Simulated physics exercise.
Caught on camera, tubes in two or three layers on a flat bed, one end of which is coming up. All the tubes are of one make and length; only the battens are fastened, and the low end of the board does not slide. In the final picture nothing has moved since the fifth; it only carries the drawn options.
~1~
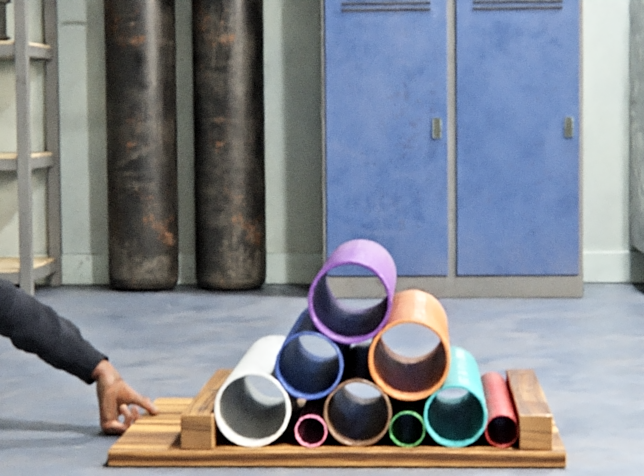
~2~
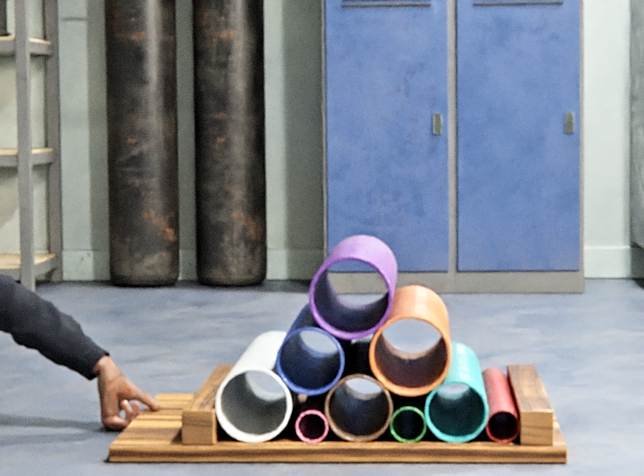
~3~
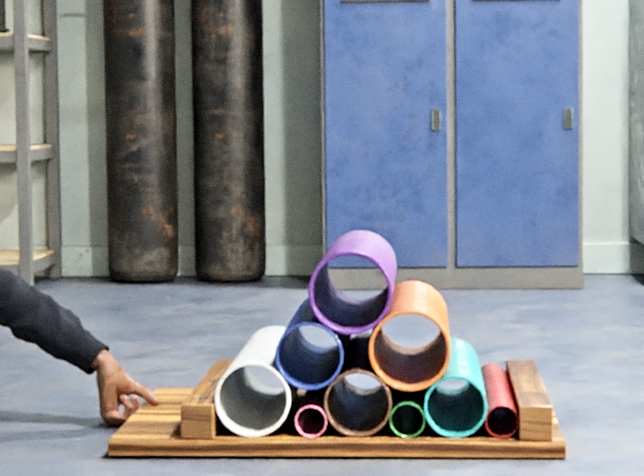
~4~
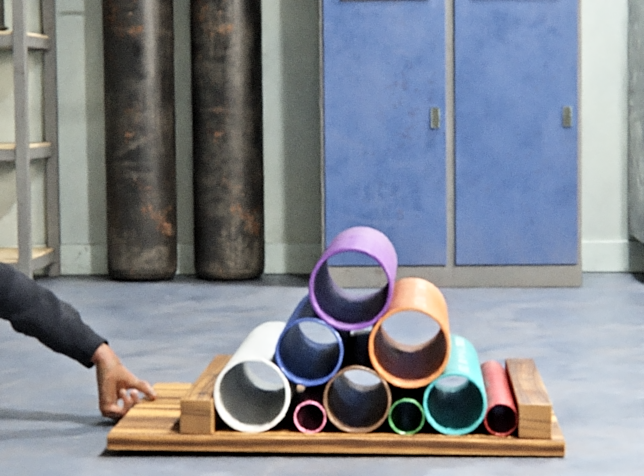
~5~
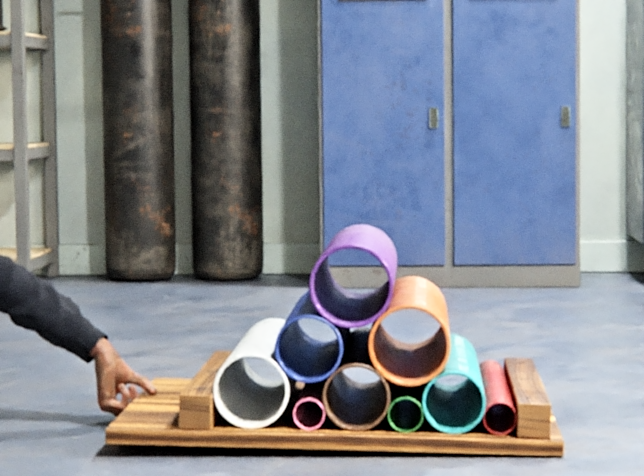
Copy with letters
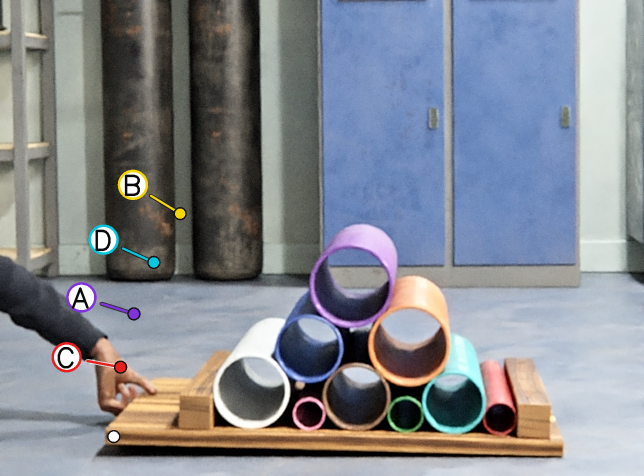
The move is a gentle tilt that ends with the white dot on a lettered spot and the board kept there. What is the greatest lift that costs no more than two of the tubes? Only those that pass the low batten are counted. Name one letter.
It can be raised to B.
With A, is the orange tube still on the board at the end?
The orange tube: Yes.
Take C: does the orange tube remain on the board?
Yes.
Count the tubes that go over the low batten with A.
The count is none.
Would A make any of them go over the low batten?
At A: No.
On the marked copy, A at (134, 314); B at (180, 213); C at (121, 367); D at (154, 262); the white dot at (114, 436).
Taking B. A third of the way, board at 18°.
Two thirds of the way, board at 32°.
When it is over, board at 32°, none over the low batten.
As for the rest, A none over the low batten; C none over the low batten; D none over the low batten.
